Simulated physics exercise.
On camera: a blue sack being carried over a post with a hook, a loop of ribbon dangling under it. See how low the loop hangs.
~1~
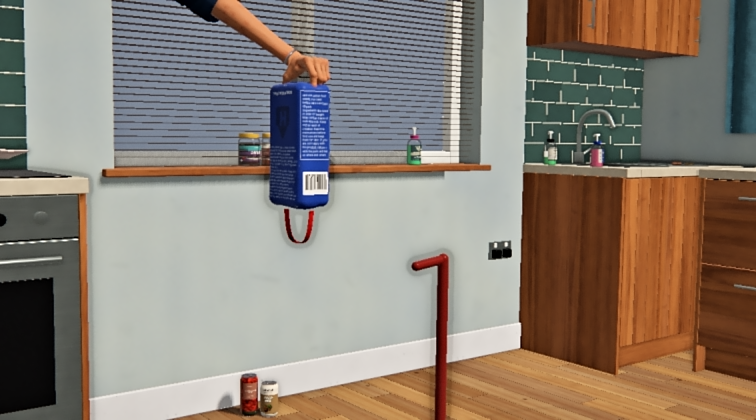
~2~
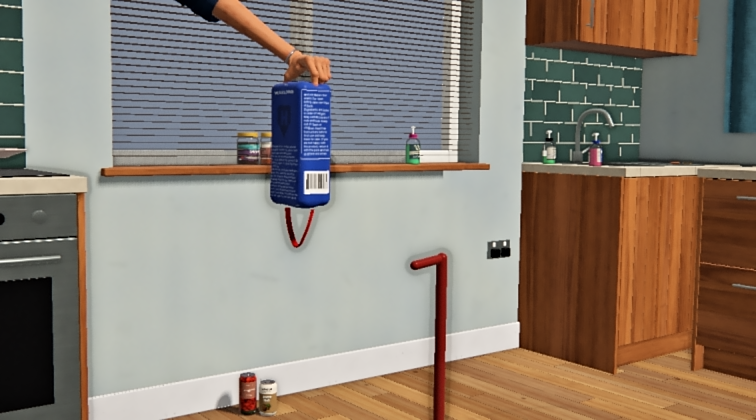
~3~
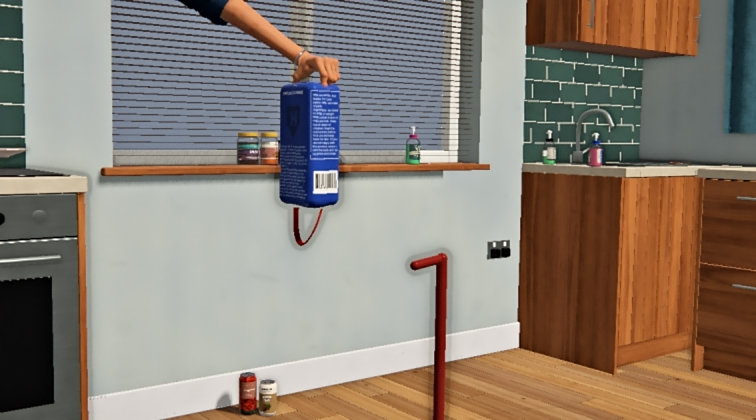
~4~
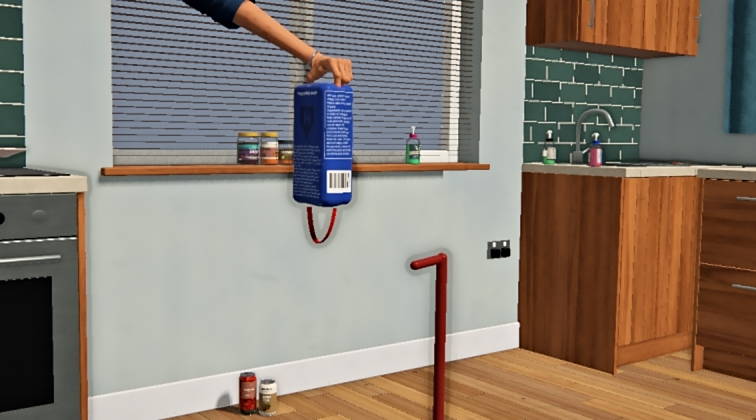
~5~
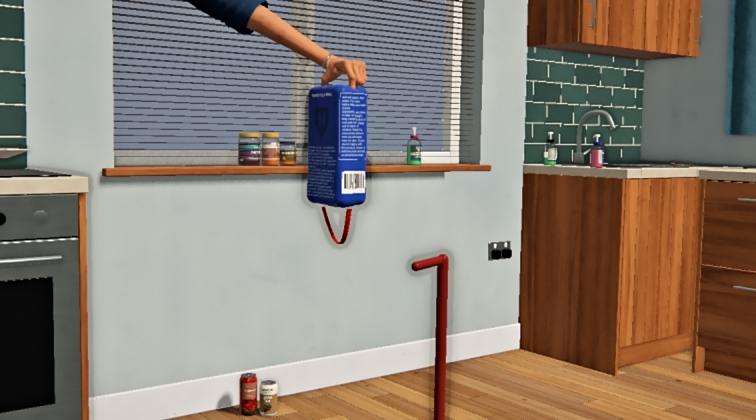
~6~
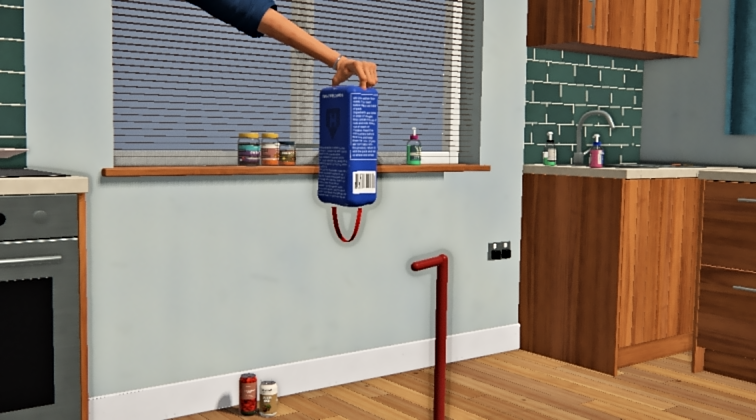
Blue sack with a red ribbon loop dangling beneath, carried slowly rightward by a hand towards a red hooked post in a kitchen.
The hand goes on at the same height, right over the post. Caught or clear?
As it turns out, the blue sack passes clear.
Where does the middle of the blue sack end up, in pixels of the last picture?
Close to (530, 148).
Then, 0.50 s after the last picture, sack nearing the post near (392, 147).
Then, 1.32 s after the last picture, sack over the post near (457, 147).
Then, 2.16 s after the last picture, sack past the post near (516, 148).
At rest, sack past the post near (530, 148). The blue sack goes by freely.
